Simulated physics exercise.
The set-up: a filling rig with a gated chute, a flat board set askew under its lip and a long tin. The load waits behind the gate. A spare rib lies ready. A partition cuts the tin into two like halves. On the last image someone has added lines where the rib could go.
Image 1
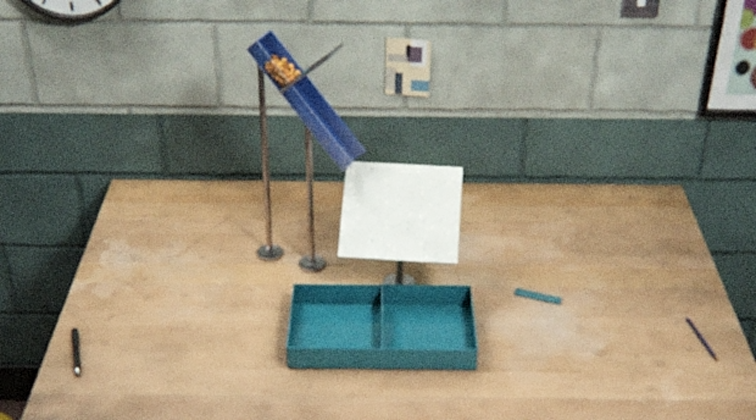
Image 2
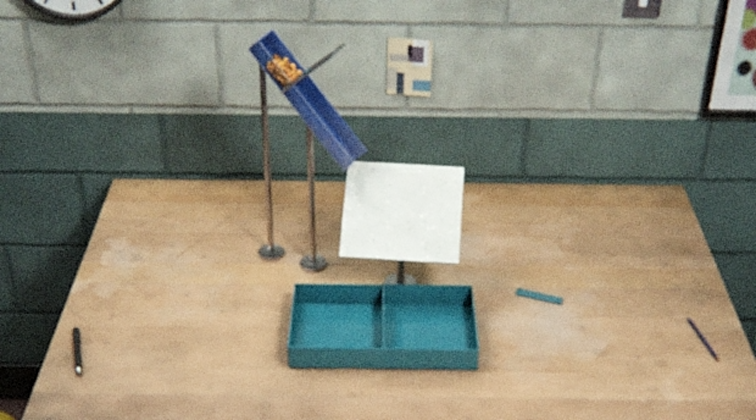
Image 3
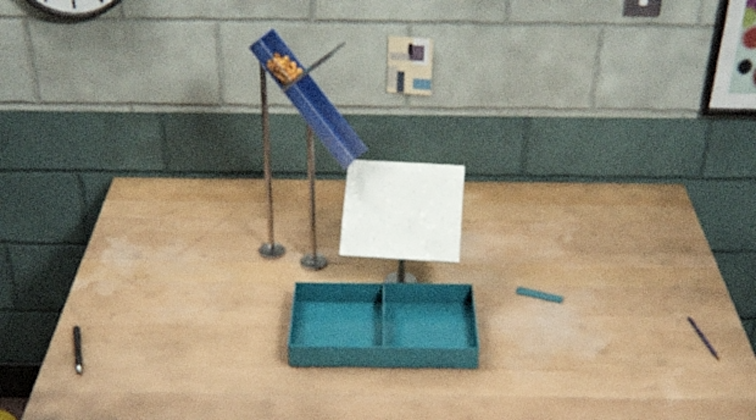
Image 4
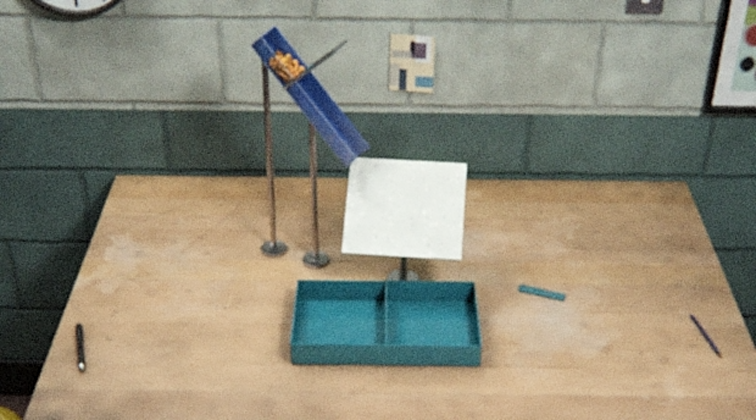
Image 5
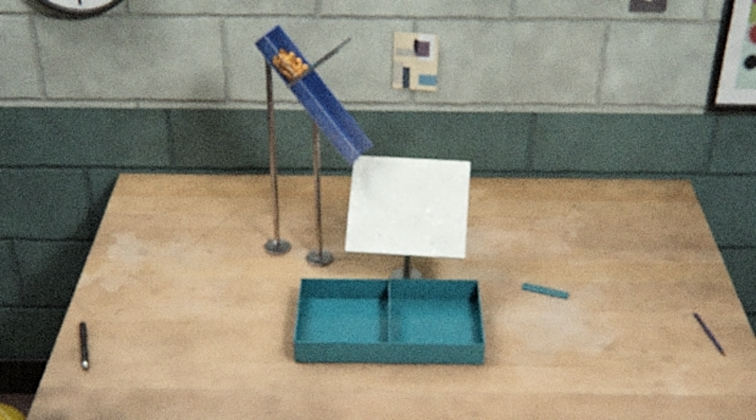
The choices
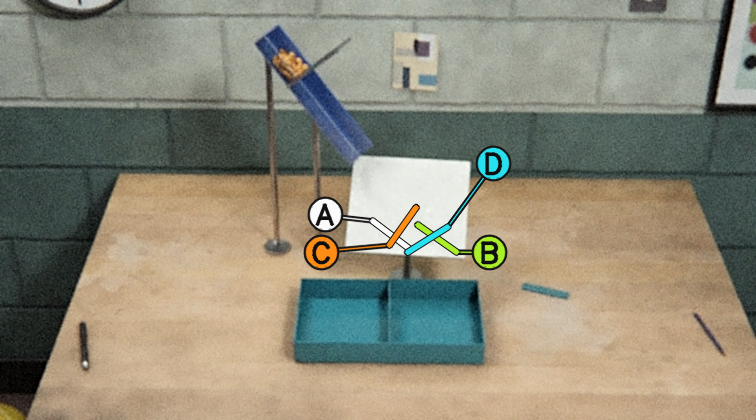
At the start, roasted chickpeas sit behind a closed gate near the top of a steep blue chute, above a tilted white board and a teal tin with two compartments. The chickpeas and the equipment stay still, while the whole view shifts very slightly.
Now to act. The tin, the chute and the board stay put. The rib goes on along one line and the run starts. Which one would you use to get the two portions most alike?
The answer is line D.
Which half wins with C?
Left.
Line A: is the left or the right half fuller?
The right half.
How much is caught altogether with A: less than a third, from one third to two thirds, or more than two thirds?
Line A gives more than two thirds.
On the marked copy, line A from (372, 220) to (409, 249); line B from (417, 224) to (456, 252); line C from (416, 207) to (389, 245); line D from (447, 226) to (407, 252).
With A, of what is caught, a stray few in the left half, nearly all in the right.
With B, of what is caught, a small part in the left half, most in the right.
With C, of what is caught, nearly all in the left half, a small part in the right.
With D, of what is caught, about a third in the left half, about two thirds in the right.
